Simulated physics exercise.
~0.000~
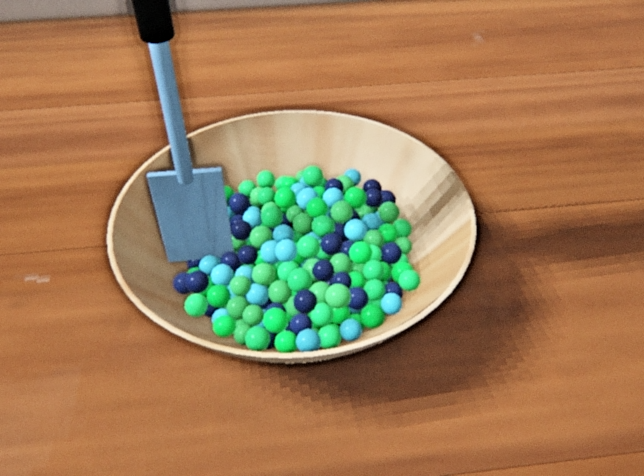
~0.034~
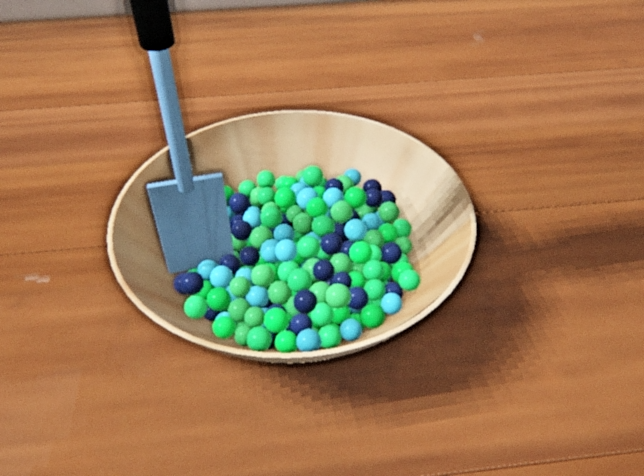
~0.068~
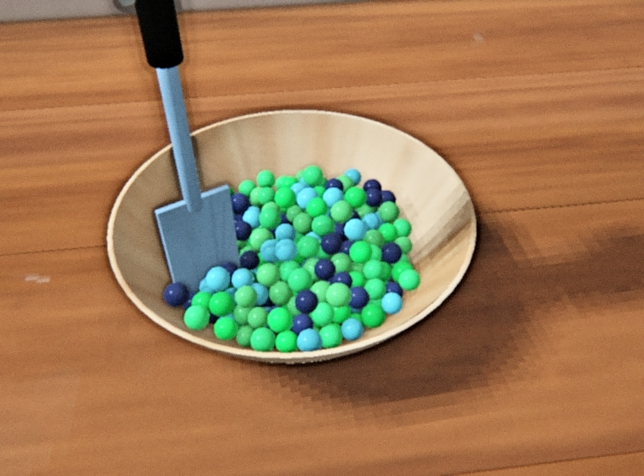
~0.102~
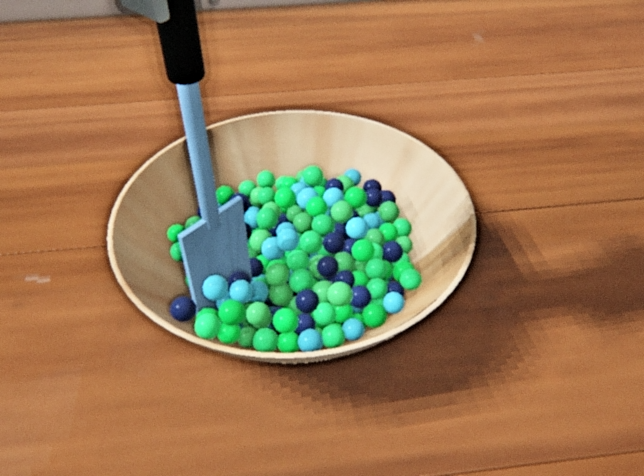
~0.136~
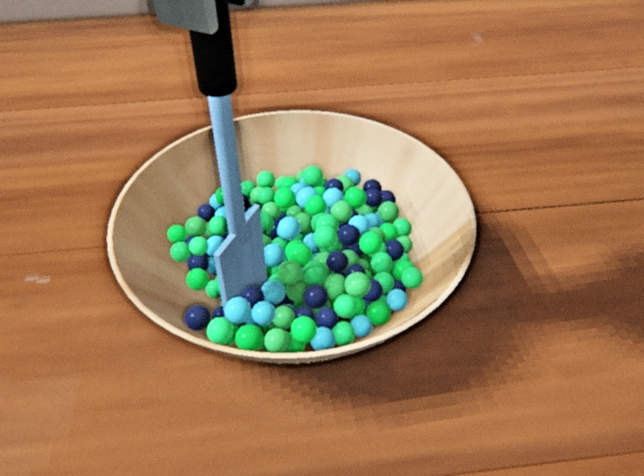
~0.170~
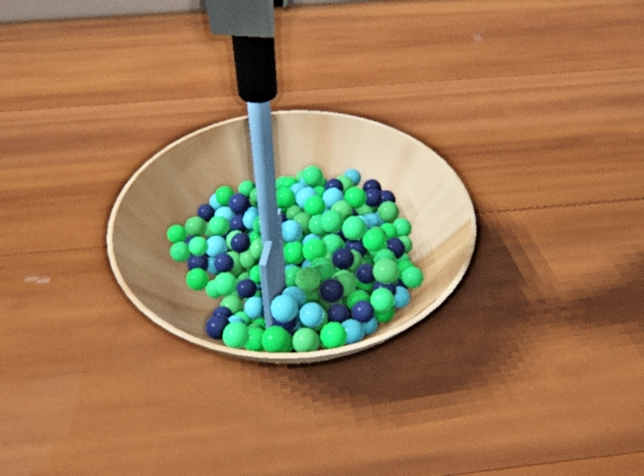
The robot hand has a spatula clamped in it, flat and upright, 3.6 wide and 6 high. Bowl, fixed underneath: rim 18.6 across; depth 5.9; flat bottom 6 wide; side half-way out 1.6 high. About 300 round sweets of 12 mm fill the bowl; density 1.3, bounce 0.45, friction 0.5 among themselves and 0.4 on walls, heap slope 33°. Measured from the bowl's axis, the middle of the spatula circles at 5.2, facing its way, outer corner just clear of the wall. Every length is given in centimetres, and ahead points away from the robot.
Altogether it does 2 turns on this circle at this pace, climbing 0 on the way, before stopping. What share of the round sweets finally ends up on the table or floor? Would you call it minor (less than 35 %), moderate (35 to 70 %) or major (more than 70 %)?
I would call it minor.
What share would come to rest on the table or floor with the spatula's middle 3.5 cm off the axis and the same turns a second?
It would be close to 10 per cent then.
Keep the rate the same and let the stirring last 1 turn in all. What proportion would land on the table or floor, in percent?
Roughly 10 percent would end up there.
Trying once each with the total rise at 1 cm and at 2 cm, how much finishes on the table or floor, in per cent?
That gives about 15 per cent and 5 per cent, in order.
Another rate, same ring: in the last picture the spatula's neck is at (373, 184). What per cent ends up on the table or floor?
Roughly 45 per cent.
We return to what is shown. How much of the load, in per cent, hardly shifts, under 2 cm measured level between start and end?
Around 20 in a hundred, roughly.
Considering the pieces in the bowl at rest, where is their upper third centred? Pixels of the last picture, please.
In the final view it lies around (244, 289).
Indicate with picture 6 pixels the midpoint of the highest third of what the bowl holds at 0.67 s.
That third sits centred at about (191, 228).
After 0.67 s, 329° round, highest piece 9 above the table; 275 in the bowl, 18 on the table or floor, 4 in flight or on the tool.
After 1.18 s, 223° round, highest piece 8 above the table; 249 in the bowl, 45 on the table or floor, 3 in flight or on the tool.
After 1.63 s, 0° round, highest piece 6 above the table; 235 in the bowl, 62 on the table or floor.
After 2.33 s, 0° round, highest piece 6 above the table; 235 in the bowl, 62 on the table or floor.
At rest, 235 in the bowl, 62 on the table or floor. That is 21 % on the table or floor.
